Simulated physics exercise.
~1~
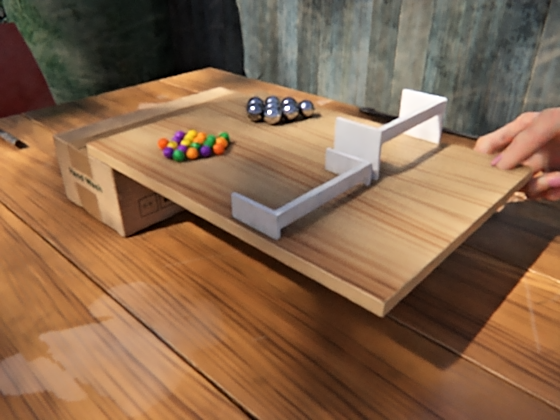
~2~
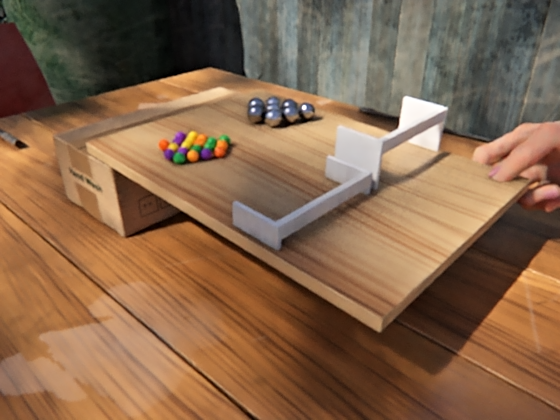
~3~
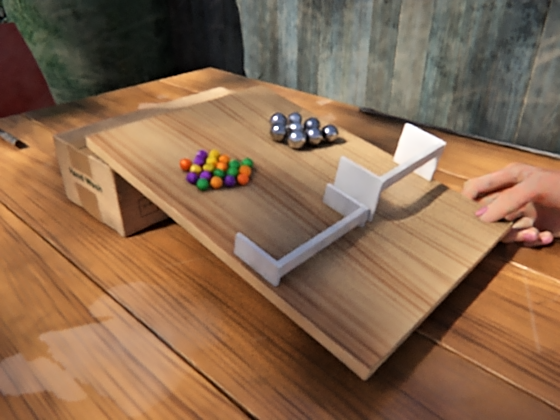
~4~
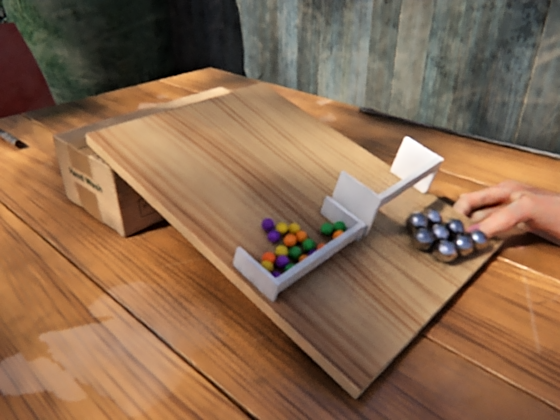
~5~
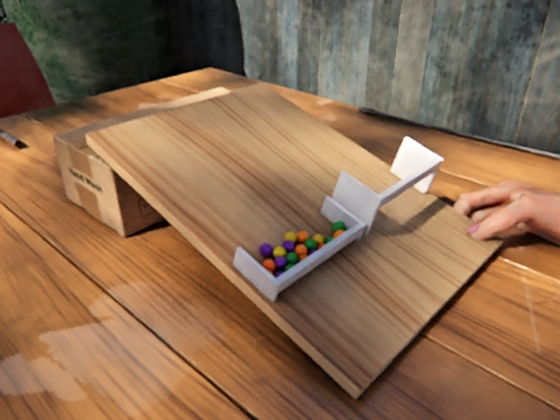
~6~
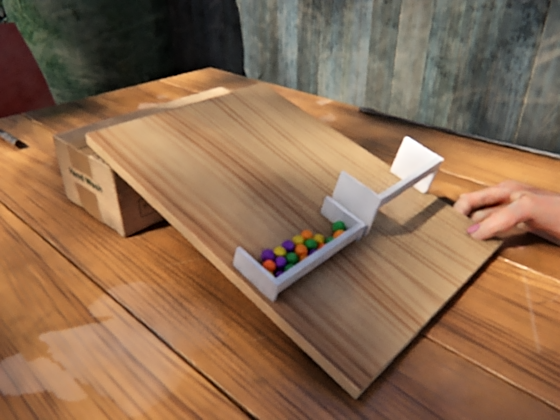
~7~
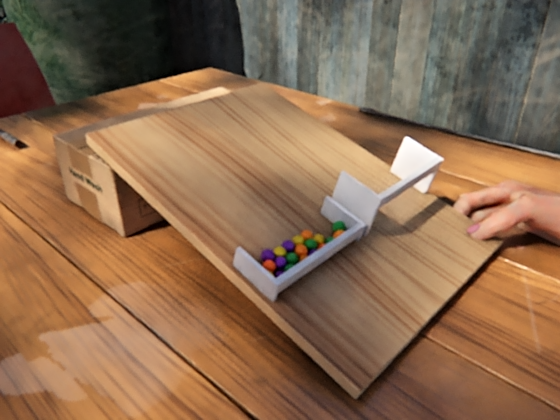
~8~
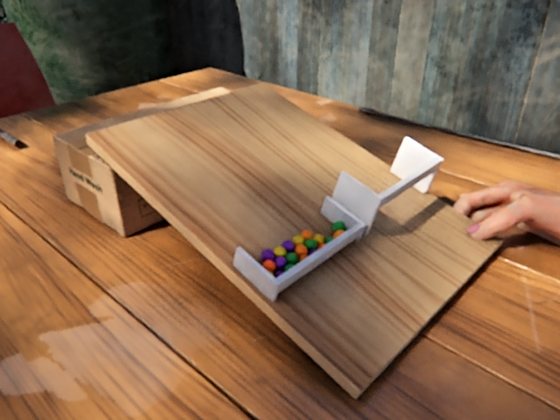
At the start, a wooden board rests with one end on a cardboard box while a hand holds the other end above a wooden table. A cluster of small colourful balls and a group of shiny metallic balls sit on it, each uphill of a white gate. The hand lowers the held end, and both groups begin moving down the slope. The colourful balls reach the nearer gate and bunch up behind it, while the metallic balls pass under the farther one toward the hand. Finally, the metallic balls are out of sight, and the colourful ones stay gathered at their gate.
